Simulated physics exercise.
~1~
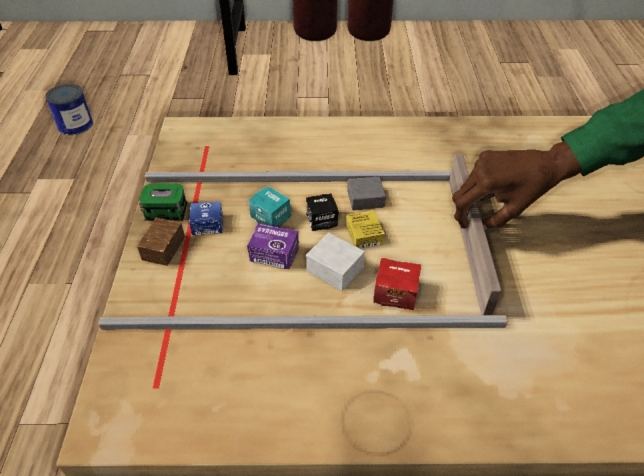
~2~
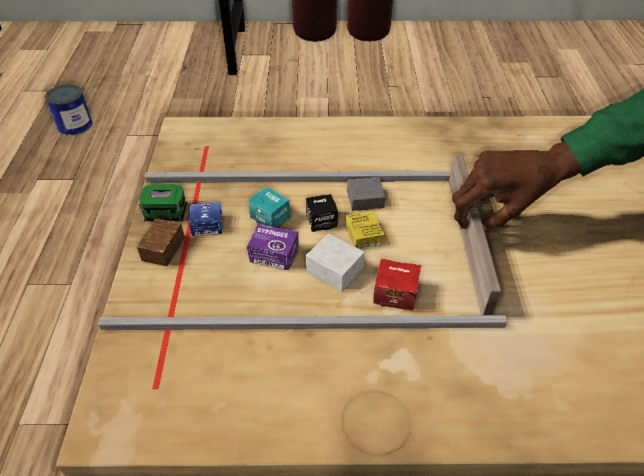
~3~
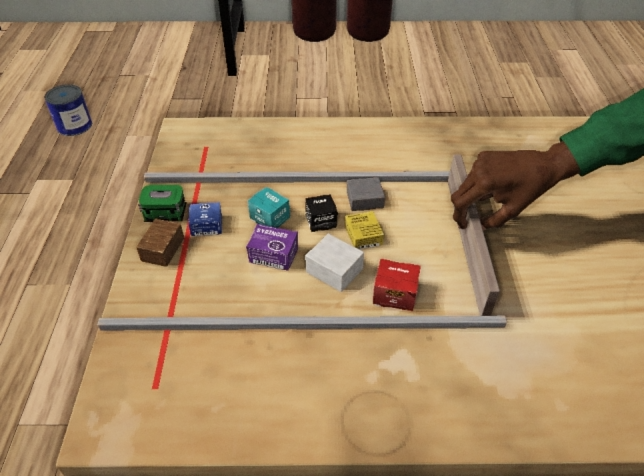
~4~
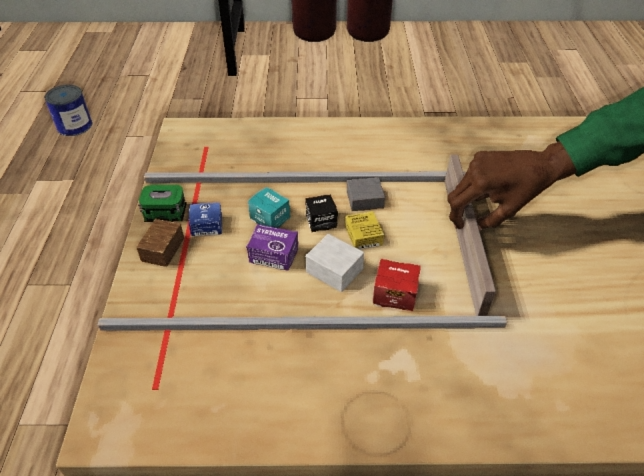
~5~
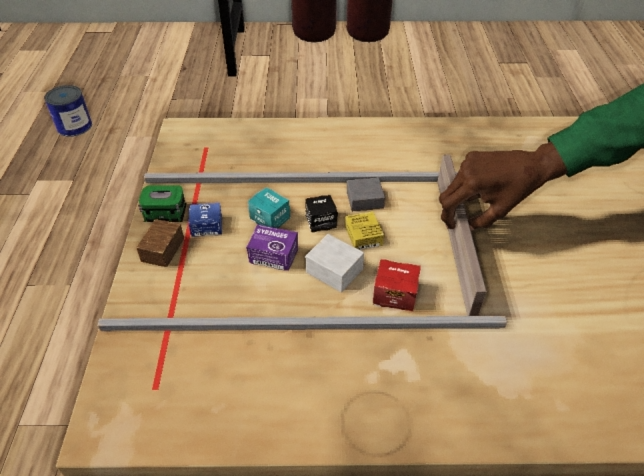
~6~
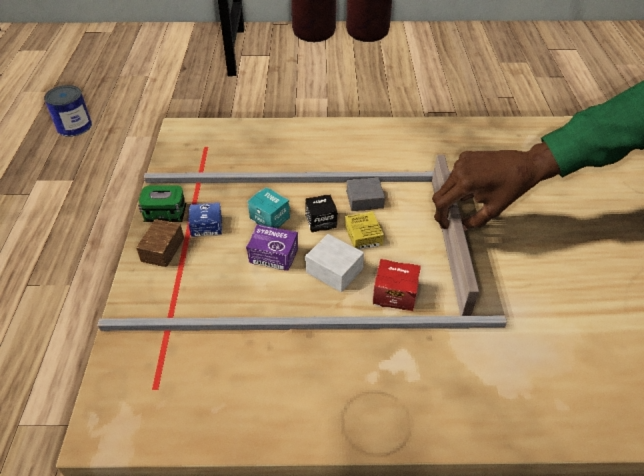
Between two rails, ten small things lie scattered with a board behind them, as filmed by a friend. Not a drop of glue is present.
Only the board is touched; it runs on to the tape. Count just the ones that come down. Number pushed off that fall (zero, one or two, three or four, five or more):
Looks like the tally of pieces that topple off is three or four there.
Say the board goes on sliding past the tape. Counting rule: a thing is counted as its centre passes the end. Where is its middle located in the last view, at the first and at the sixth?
Around (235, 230); afterwards around (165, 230).
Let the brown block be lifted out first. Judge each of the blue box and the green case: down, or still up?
So the blue box goes off the edge and the green case goes off the edge.
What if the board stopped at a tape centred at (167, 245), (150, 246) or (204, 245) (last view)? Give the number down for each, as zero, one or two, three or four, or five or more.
Spot one gives five or over, spot two gives five or more, spot three gives just one or two.
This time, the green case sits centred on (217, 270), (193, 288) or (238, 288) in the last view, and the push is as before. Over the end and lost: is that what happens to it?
Well, the green case keeps its spot first, keeps its spot next, and keeps its spot last.
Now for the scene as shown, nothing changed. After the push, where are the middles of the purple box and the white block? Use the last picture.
First object about (127, 236); second object about (161, 255).
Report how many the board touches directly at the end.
That would be 4 of them.
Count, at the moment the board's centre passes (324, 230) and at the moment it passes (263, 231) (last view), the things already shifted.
Answer - first 7, then 9.
Soon after, none off yet; green case at rest near (163, 203); brown block at rest near (161, 243); blue box at rest near (206, 219).
After that, none off yet; green case displaced a little near (151, 203); brown block at rest near (160, 243); blue box displaced about its own width near (184, 218).
In the end, the number that fall off is three or four; gone, blue box, brown block and green case.
